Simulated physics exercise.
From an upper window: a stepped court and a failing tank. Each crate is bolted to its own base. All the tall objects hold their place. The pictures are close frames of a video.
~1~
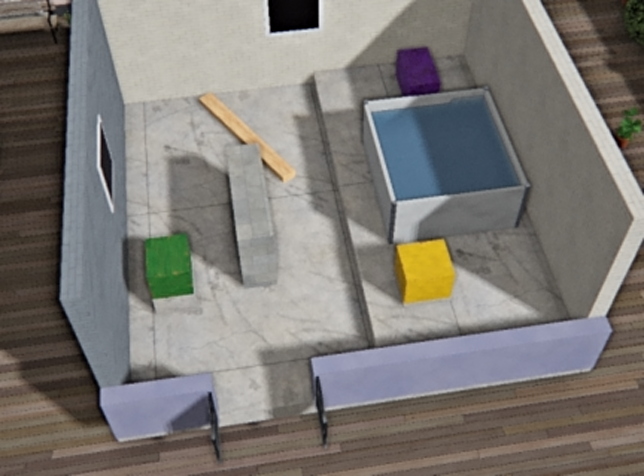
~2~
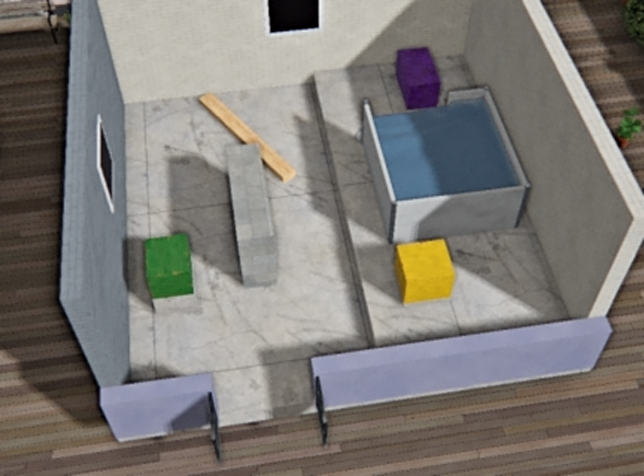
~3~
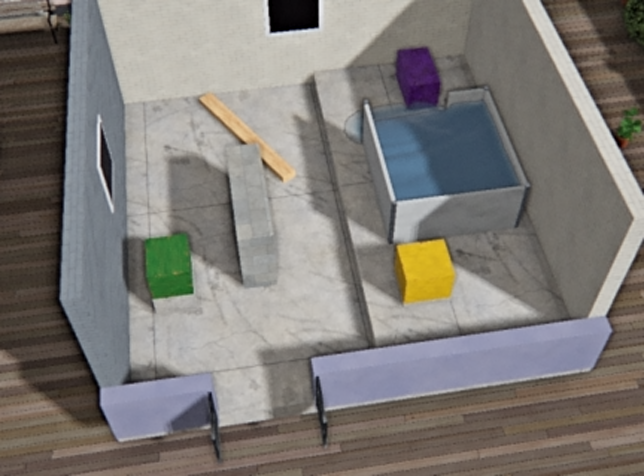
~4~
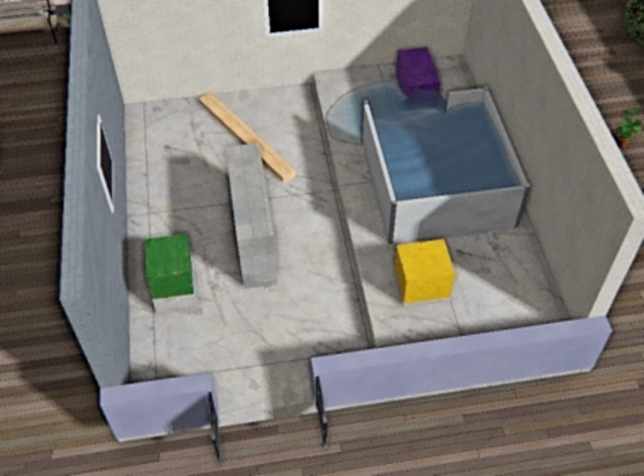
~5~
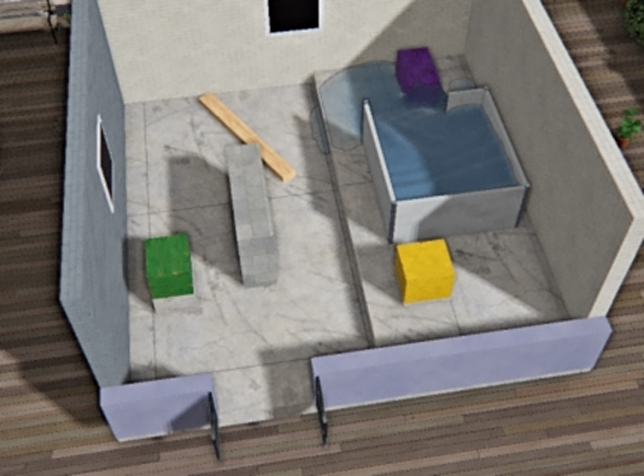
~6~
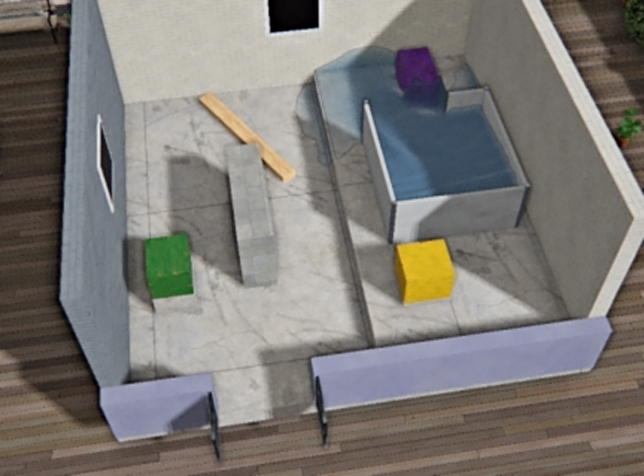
Water escaped through a gap in the far side of a grey tank in a small walled court, spreading across the raised floor around the purple block and then reaching the step's edge on the left.
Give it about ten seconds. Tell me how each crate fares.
The yellow crate keeps dry; the purple crate is soaked; the green crate keeps dry.
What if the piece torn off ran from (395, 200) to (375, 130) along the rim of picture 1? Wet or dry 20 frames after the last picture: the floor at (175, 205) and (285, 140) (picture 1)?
In that order: No water, covered.
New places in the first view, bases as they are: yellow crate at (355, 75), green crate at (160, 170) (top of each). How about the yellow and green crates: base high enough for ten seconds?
My reading: The yellow crate gets wet, the green crate is safe.
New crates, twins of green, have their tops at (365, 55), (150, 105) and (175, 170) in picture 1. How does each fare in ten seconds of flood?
In turn: Takes water, is spared, is safe.
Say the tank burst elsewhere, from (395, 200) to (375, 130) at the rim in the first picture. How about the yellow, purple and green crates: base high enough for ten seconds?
In short: The yellow one is safe, the purple one is safe, the green one is spared.
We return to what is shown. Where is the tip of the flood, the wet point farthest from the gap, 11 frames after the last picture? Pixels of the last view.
At about (125, 107).
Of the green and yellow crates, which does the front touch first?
I say the green one.
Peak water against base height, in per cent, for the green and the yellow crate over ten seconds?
Near 60 and 70 in a hundred.
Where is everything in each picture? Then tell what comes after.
The first picture shows the water tank at (442, 147) is whole and still.
In the second picture, water pours out on the water tank's far side and has run to (360, 141).
In the third picture, water pours out on the water tank's far side and has run to a hidden place.
In the fourth picture, the front is at (370, 87), out from the gap on the water tank's far side.
In the fifth picture, the front is at (351, 68), out from the gap on the water tank's far side.
In the sixth picture, the front is at (309, 84), out from the gap on the water tank's far side.
A moment on, water covers 20 % of the floor; the yellow crate not reached, the purple crate water round its plinth, the green crate not reached.
Next, water covers 35 % of the floor; the yellow crate not reached, the purple crate water round its plinth, the green crate not reached.
Then, water covers 55 % of the floor; the yellow crate not reached, the purple crate water round its plinth, the green crate water round its plinth.
Later, water covers 90 % of the floor; the yellow crate water round its plinth, the purple crate water round its plinth, the green crate water round its plinth.
In the end, water covers 90 % of the floor; the yellow crate stayed above the water, the purple crate was topped, the green crate stayed above the water.
